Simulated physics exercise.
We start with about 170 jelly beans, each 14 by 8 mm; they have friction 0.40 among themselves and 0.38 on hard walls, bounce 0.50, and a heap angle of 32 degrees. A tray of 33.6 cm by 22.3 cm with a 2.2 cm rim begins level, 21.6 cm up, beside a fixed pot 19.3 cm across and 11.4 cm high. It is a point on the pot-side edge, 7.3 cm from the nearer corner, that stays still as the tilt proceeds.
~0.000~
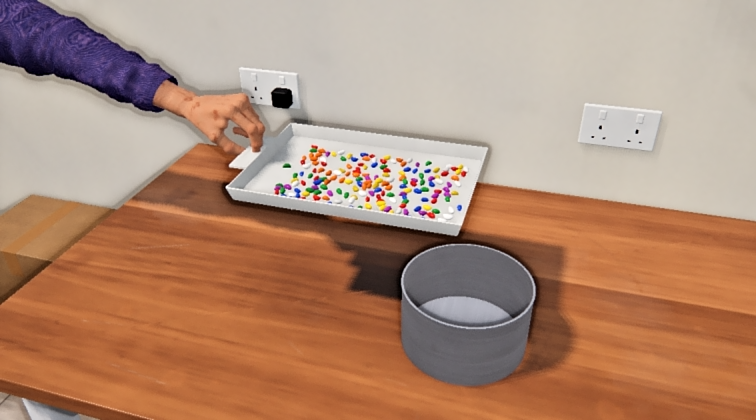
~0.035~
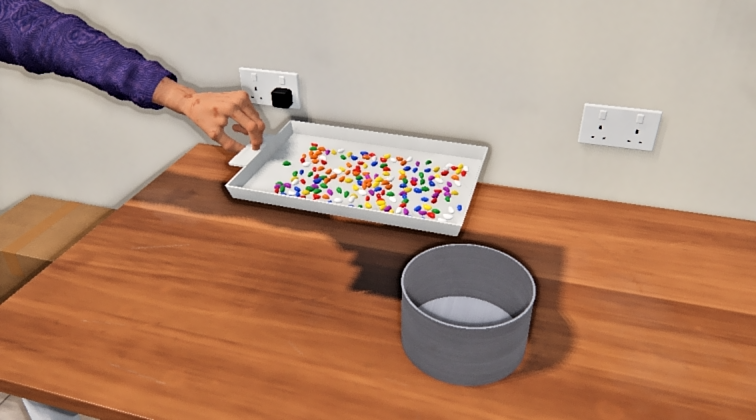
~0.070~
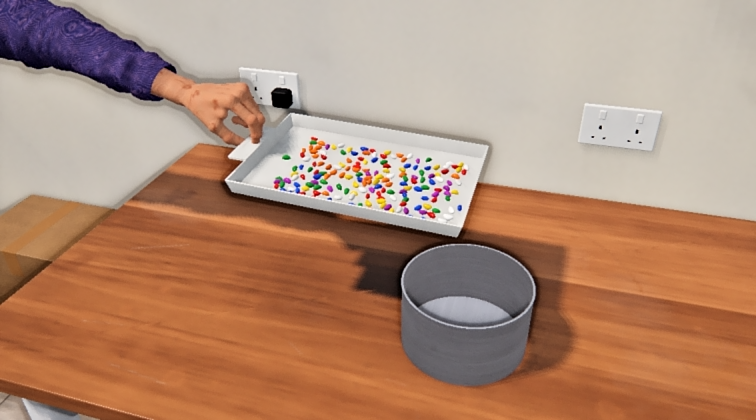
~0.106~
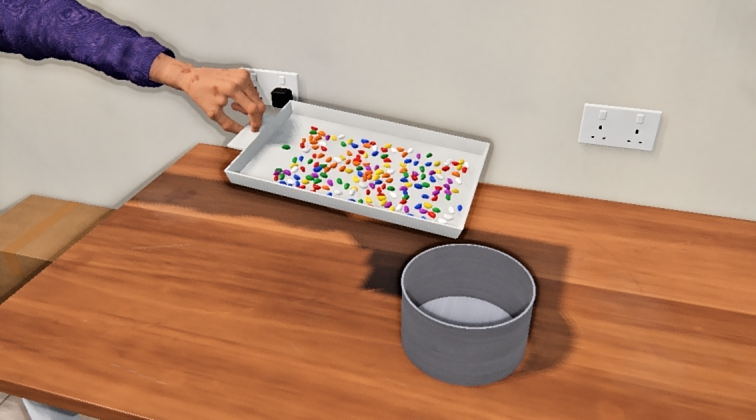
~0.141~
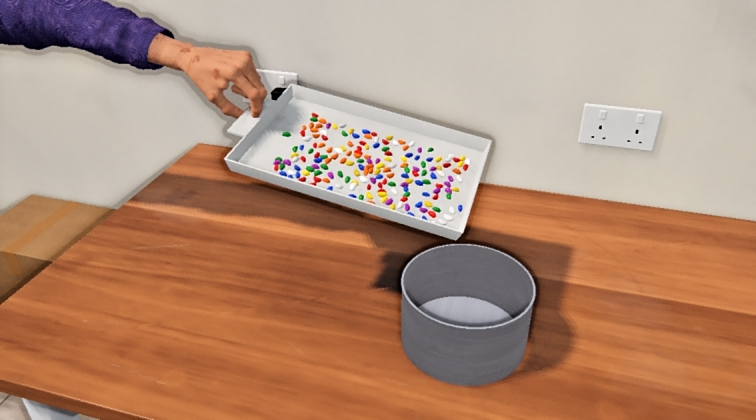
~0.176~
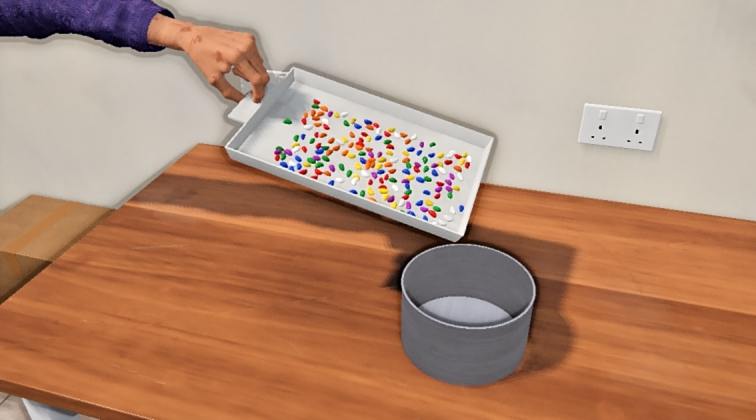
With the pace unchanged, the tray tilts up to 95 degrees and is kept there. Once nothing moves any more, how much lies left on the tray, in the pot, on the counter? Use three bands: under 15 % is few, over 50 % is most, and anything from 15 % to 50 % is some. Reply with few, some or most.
Tray: Few, pot: Most, counter: Few.
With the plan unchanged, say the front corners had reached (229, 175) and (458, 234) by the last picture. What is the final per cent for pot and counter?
Pot: 75, counter: 25.
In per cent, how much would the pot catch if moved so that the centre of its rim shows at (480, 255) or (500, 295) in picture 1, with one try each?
Estimates: 20 in a hundred and 100 in a hundred.
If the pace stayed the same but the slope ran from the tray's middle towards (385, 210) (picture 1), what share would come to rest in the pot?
Near 80 percent, give or take.
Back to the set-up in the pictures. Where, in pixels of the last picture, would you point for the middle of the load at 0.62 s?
Load centre: About (460, 237) px.
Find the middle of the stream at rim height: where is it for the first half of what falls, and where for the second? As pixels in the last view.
Near (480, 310) at first, near (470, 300) afterwards.
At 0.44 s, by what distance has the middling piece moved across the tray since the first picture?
Displacement on the tray: Roughly 6 cm.
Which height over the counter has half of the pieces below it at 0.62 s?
Around 20 cm up.
Then, at 0.44 s, tilt 56 degrees; the tray holds 100 %, the pot 0 %.
Then, at 0.62 s, tilt 82 degrees; the tray holds 80 %, the pot 0 %.
After 0.92 s, tilt 95 degrees; the tray holds 5 %, the pot 95 %.
At rest (1.8 s), tray 0 %, pot 100 %, counter 0 %.
